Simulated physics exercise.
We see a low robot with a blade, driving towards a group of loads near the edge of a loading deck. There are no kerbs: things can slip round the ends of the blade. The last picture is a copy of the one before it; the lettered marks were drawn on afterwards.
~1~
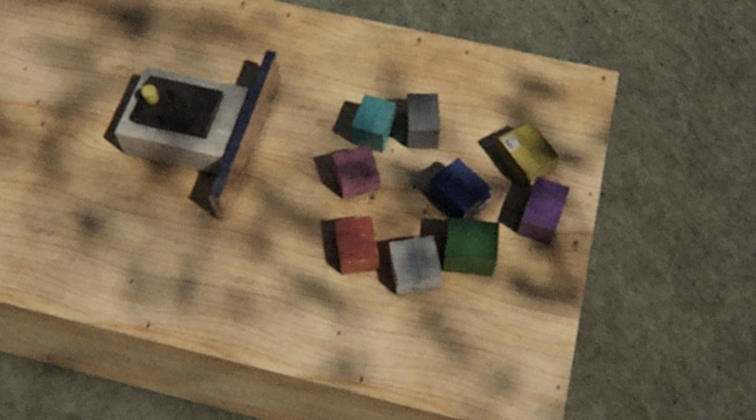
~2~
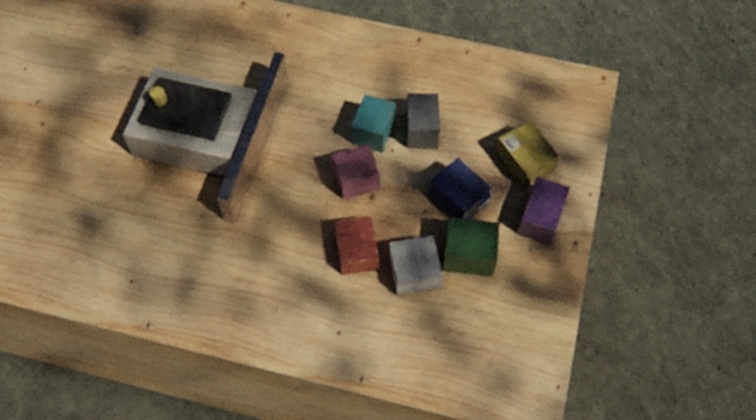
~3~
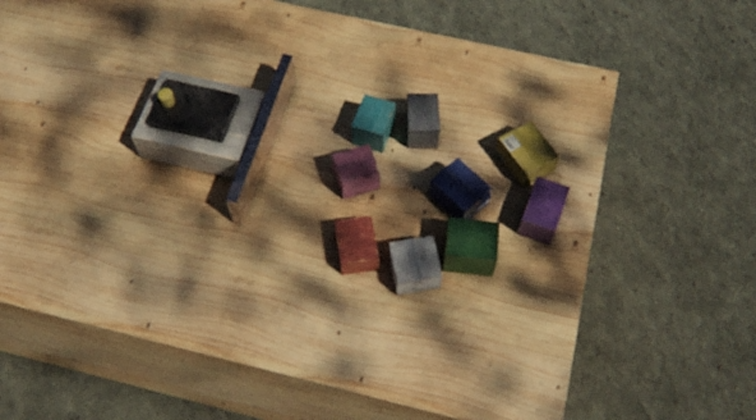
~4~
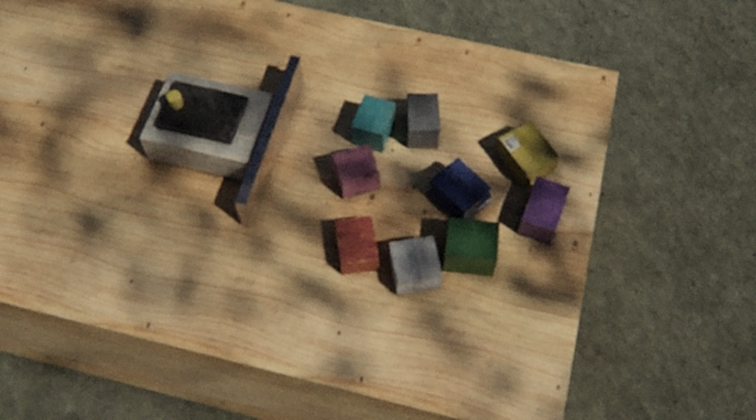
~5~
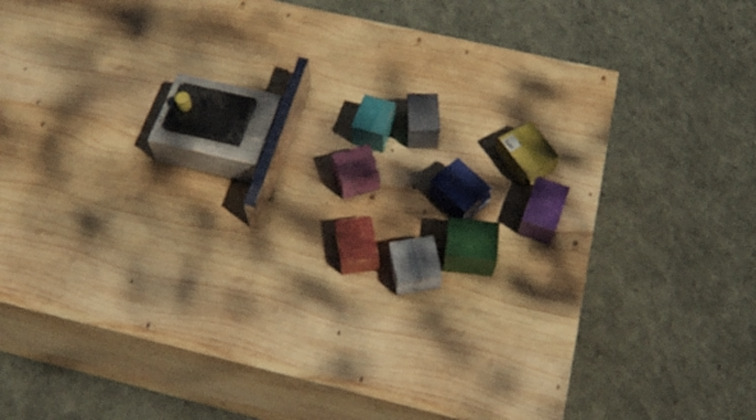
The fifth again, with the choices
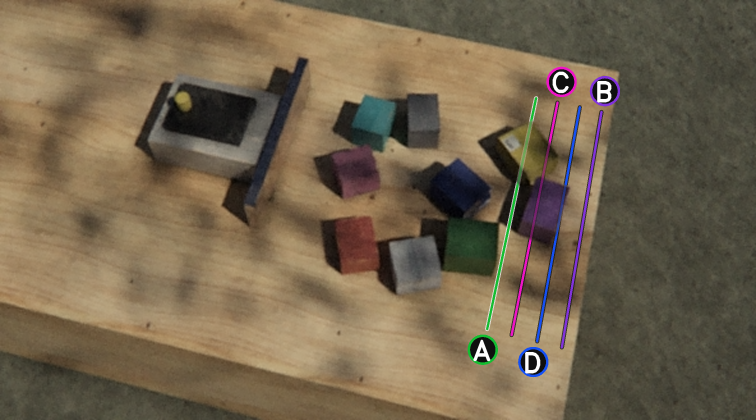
A low robot with a dark blue blade crept slowly to the right across a wooden deck, moving a short way closer to a cluster of coloured blocks, which all stayed where they were.
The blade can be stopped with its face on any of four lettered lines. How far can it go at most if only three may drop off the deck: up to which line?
At C, and not beyond.
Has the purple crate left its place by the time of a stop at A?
Yes.
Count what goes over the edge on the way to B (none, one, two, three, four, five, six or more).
By then, six or more.
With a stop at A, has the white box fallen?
By then, no.
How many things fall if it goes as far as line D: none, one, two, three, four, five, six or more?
In all, four.
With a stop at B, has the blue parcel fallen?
Yes.
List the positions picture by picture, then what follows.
In the first frame, yellow parcel (526, 154); blue parcel (460, 192); pink parcel (356, 172).
In the second frame, robot (192, 109); green crate (471, 247).
In the third frame, robot (200, 111); grey crate (423, 121).
In the fourth frame, robot (209, 113); white box (415, 265).
In the fifth frame, robot (217, 115); yellow parcel (526, 154); blue parcel (460, 192); pink parcel (356, 172).
On the copy, A at (513, 206); B at (583, 221); C at (536, 211); D at (560, 216).
On C. First, robot (308, 135); grey crate (438, 124); red crate (370, 250).
Then, robot (399, 155); purple crate (569, 219); yellow parcel (569, 165).
Finally, robot (473, 172); yellow parcel over the edge; purple crate over the edge; three fallen.
By contrast, A is within the limit but short; B drops seven; D drops four.
